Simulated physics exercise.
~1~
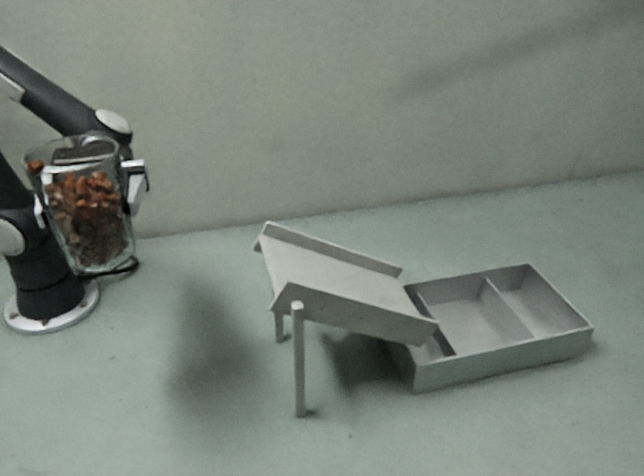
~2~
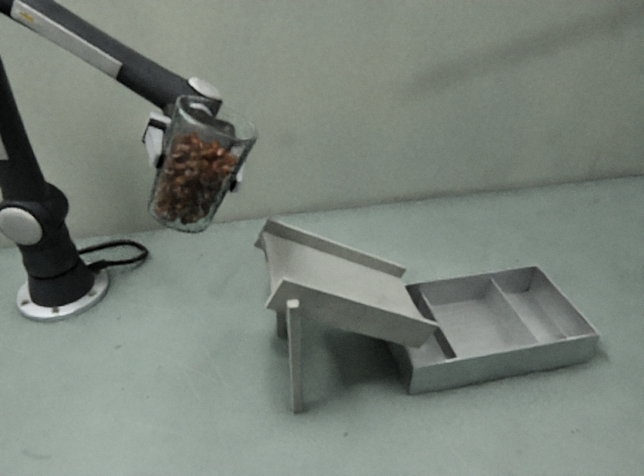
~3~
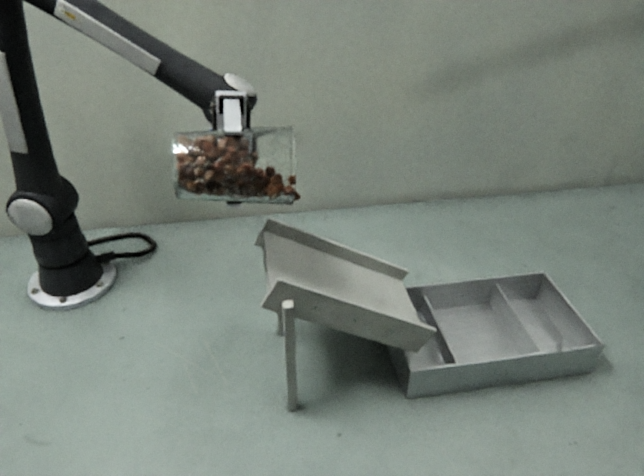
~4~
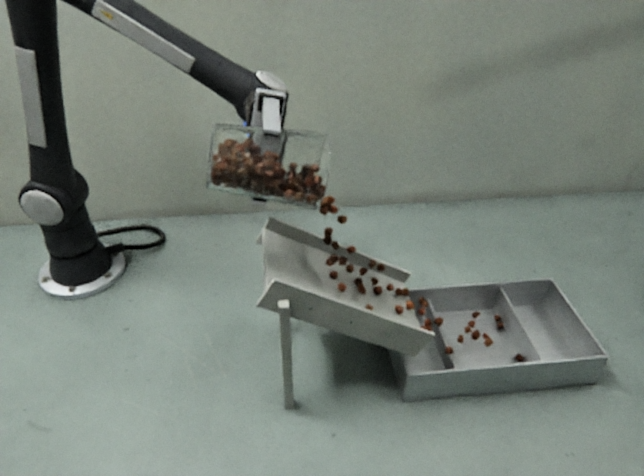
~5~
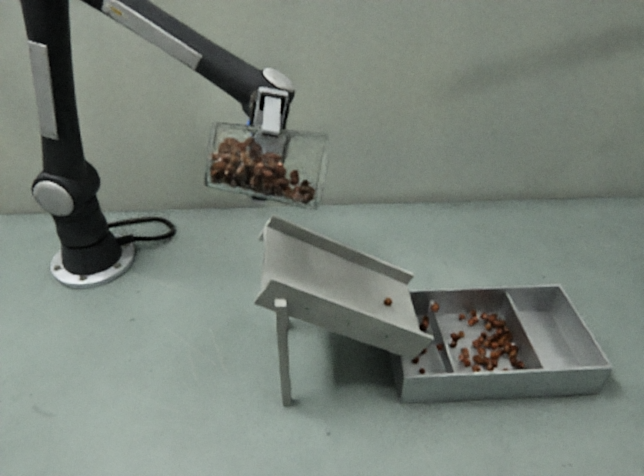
On a pale green table, a robot arm lifted a clear cup of brown pellets, moved it right and tipped it, spilling some down a sloping grey chute into a divided tray, where most landed in the middle section while many stayed in the cup.
